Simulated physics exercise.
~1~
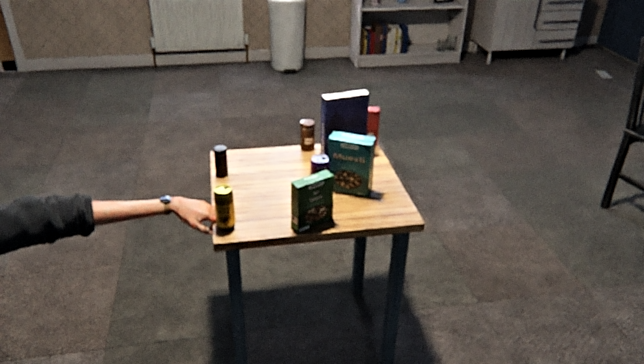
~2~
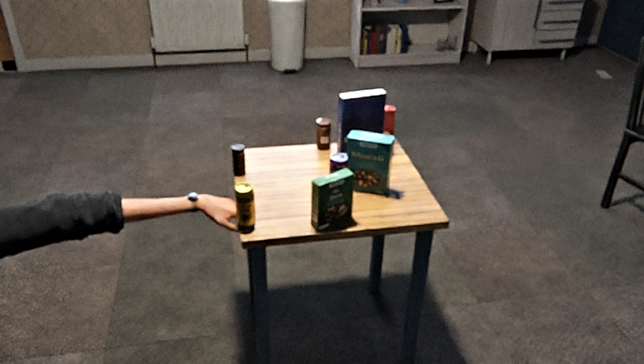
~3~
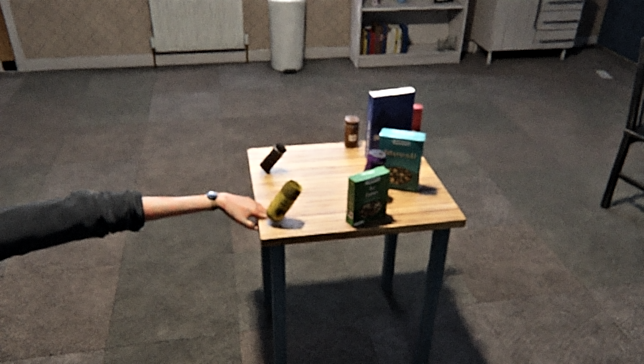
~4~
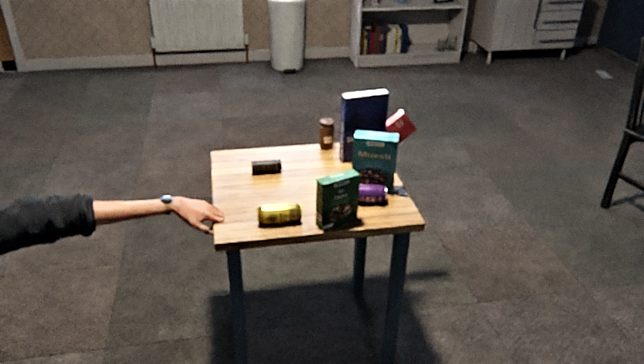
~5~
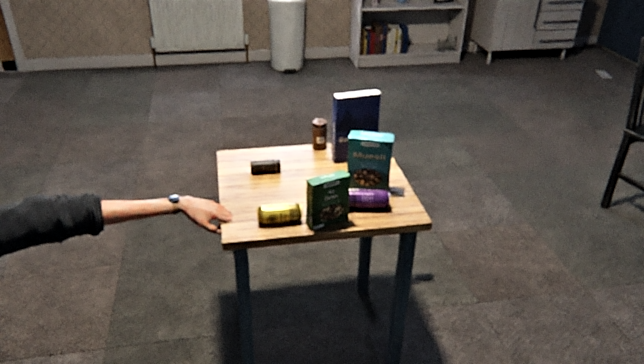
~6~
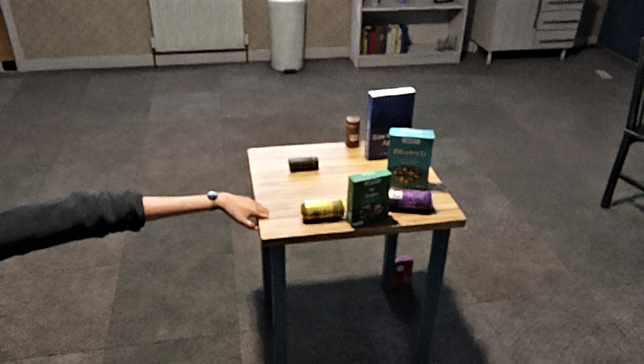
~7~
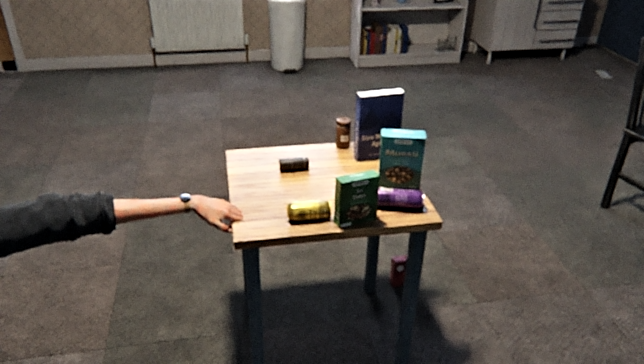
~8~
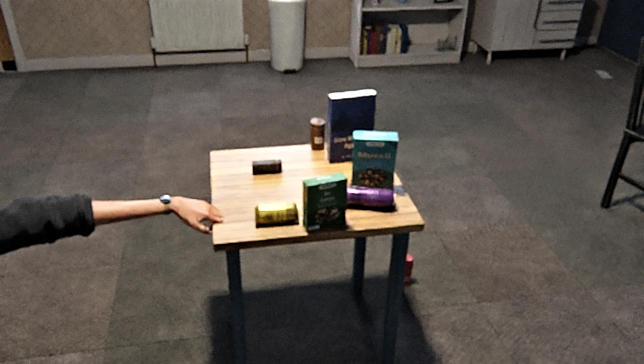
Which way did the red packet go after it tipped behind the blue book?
It went down, dropping off the table to the floor.
A hand shook a small wooden table right and left, toppling the black, yellow and purple containers on top. A red packet behind the blue book tipped and fell to the floor, while the boxes and brown shaker stayed standing.
